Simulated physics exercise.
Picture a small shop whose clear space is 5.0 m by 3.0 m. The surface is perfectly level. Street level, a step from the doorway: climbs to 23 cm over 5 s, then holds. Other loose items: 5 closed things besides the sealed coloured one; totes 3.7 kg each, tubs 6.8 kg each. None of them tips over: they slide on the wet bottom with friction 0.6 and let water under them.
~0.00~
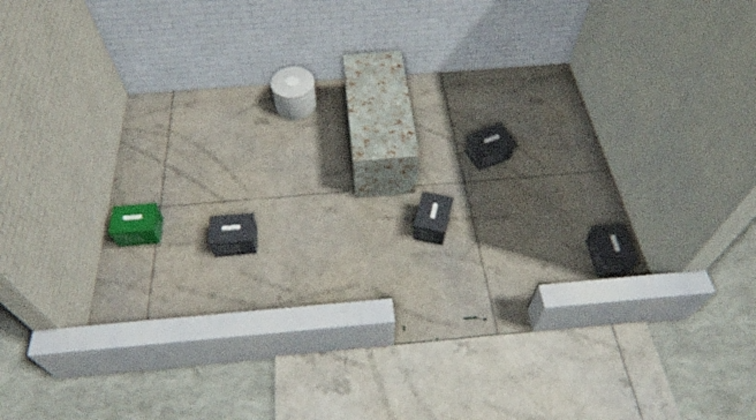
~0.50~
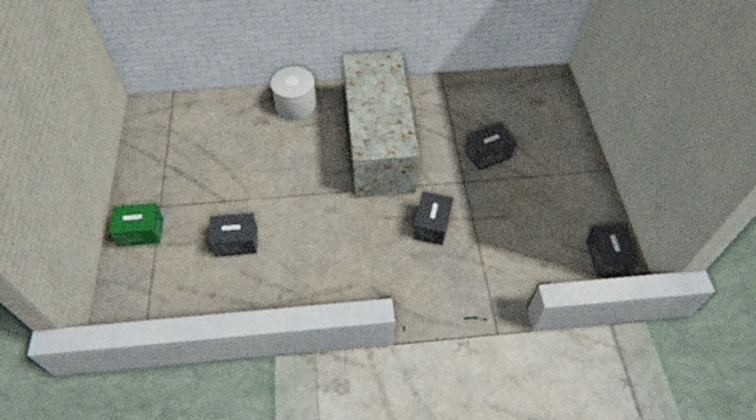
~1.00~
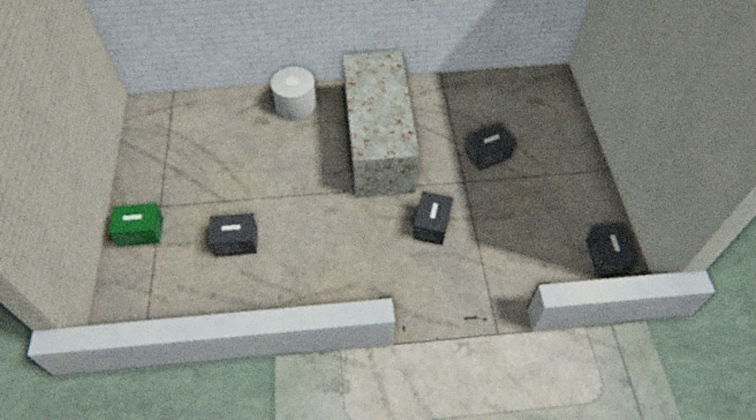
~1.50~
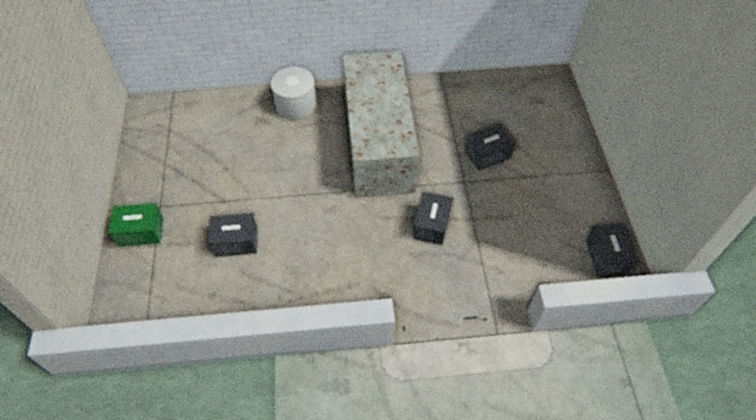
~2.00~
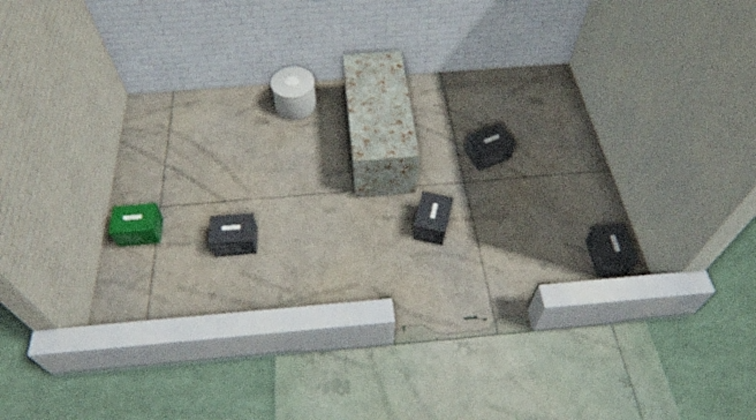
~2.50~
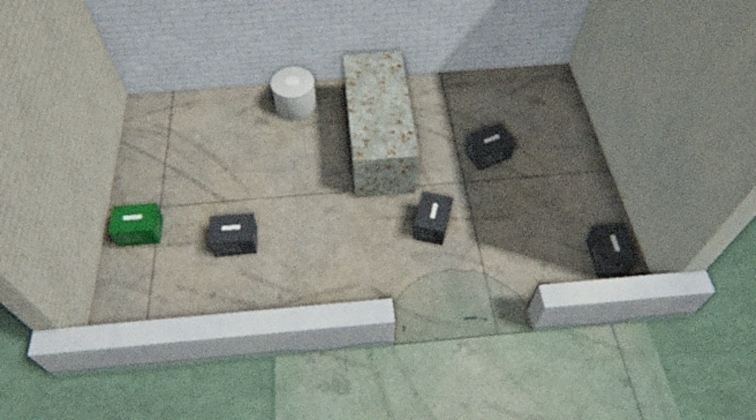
A long speckled stone-like block stands near the back wall of a small walled room open at the front, seen from above by a still camera. A white drum sits to its left, with a green box at far left and four dark boxes spread across the floor. Greenish water spreads over the ground outside, then a shallow patch enters through the front gap, while the objects stay put.
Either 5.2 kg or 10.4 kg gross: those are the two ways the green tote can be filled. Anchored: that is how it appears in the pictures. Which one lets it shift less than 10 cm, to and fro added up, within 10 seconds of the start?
Prediction: Only the greater amount steadies it.
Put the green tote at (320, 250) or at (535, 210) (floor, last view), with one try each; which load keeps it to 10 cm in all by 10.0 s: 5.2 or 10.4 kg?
At the first spot the heavier mass is required, at the second nothing offered works.
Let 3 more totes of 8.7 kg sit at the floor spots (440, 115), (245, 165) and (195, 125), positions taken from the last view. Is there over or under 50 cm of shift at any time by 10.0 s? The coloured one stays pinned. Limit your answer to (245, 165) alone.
Answer: It goes not that far.
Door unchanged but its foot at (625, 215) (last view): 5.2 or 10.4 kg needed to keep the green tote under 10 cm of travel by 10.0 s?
Answer: No option succeeds.
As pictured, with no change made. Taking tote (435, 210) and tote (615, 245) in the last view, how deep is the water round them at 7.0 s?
Around 14 cm and 1 cm.
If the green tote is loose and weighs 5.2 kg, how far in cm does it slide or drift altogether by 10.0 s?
Around 60 cm in total.
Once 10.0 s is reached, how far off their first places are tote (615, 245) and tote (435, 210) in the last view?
In turn: 80 cm, 200 cm.
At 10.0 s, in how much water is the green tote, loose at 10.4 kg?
Something like 7 centimetres.
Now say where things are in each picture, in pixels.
In the first frame, the green tote at (133, 218), on the bottom; 0.0 m2 under water; 0 of 6 have shifted.
In the second frame, the green tote at (133, 218), on the bottom; water covers 0.0 m2; 0 of 6 have shifted.
In the third frame, the green tote at (133, 218) rests on the ground; water covers 0.0 m2; 0 of 6 have shifted.
In the fourth frame, the green tote at (133, 218) rests on the ground; water covers 0.0 m2; 0 of 6 have shifted.
In the fifth frame, the green tote at (133, 218), on the bottom; 0.0 m2 under water; 0 of 6 have shifted.
In the sixth frame, the green tote at (133, 218), on the bottom; water covers 0.4 m2; 0 of 6 have shifted.
After 3.5 s the green tote would be 0 cm from its start with 5.2 kg and 0 cm from its start with 10.4 kg; 0 cm of water round it then.
After 4.5 s the green tote would be 0 cm from its start with 5.2 kg and 0 cm from its start with 10.4 kg; 0 cm of water round it then.
After 7.0 s the green tote would be 0 cm from its start with 5.2 kg and 0 cm from its start with 10.4 kg; 2 cm of water round it then.
After 10.0 s the green tote would be 52 cm from its start with 5.2 kg and 3 cm from its start with 10.4 kg; 7 cm of water round it then.
